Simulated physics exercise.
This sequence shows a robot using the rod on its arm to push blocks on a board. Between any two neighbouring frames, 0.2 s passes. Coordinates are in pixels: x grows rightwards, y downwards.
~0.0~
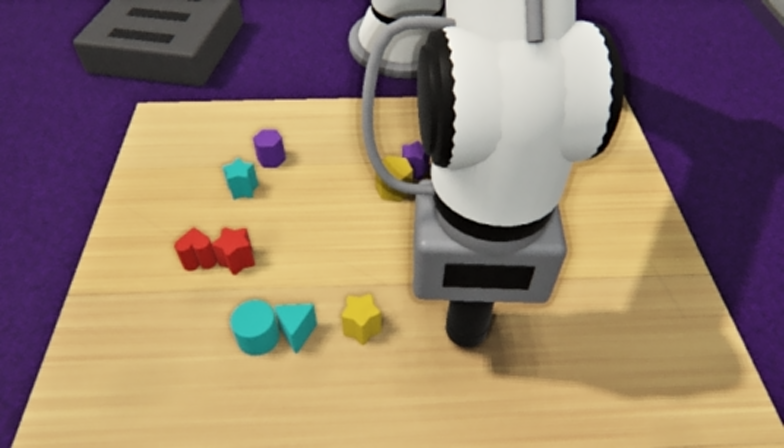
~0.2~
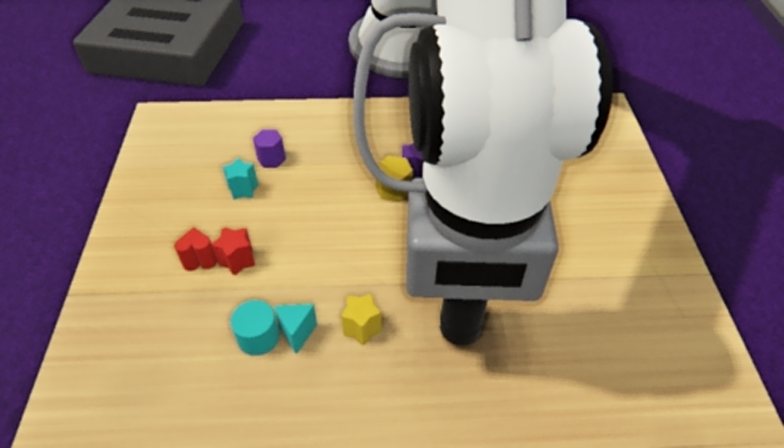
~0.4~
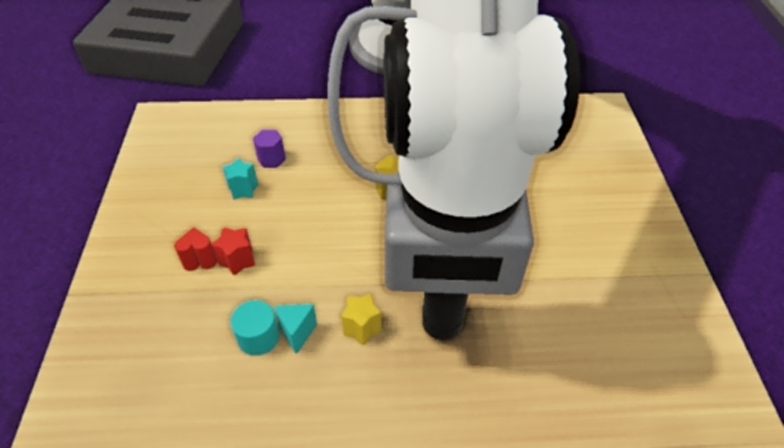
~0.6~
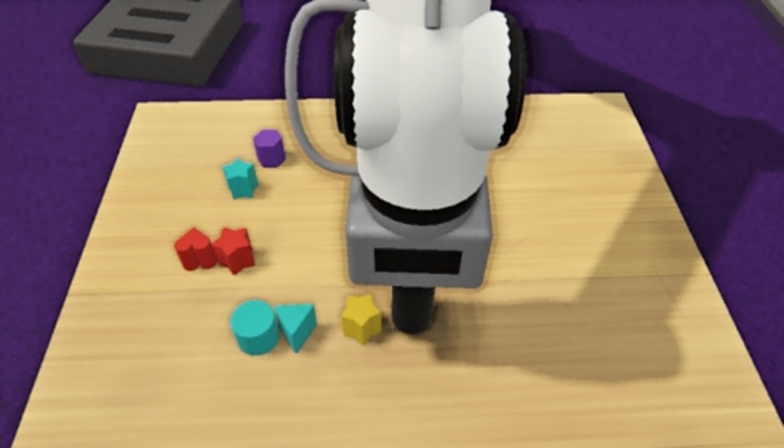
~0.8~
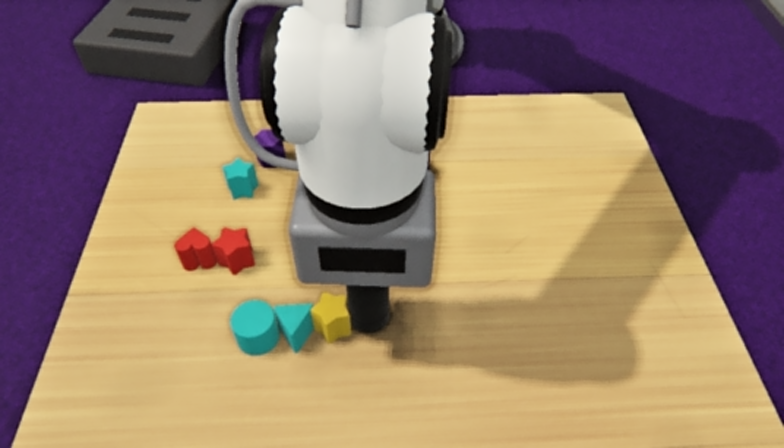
A white robot arm moved left across a wooden board, bringing its black rod to the yellow star-shaped block and pushing it left beside the turquoise triangle, while the other blocks in view stayed put.
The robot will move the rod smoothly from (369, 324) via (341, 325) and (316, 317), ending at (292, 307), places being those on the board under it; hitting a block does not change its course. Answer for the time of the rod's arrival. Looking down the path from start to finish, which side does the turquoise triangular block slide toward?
Toward the right.
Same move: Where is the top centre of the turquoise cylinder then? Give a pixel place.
The spot you're after is about (210, 317) in the image.
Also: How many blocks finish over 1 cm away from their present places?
The number is three or more.
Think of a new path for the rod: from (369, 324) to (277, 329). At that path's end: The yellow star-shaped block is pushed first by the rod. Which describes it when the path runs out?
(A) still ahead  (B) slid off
The one that fits is A, still ahead.
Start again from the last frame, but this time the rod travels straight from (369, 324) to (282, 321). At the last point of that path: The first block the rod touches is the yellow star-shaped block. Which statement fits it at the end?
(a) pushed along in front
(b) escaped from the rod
a: Pushed along in front.
The first path, step by step. Halfway along, rod at (326, 315); turquoise cylinder at (229, 318); turquoise triangular block at (259, 298); yellow star-shaped block at (287, 305).
At the end, rod at (290, 300); red star-shaped block unmoved; turquoise cylinder at (210, 317); turquoise triangular block at (222, 283), turned 15° anticlockwise; yellow star-shaped block at (251, 290).
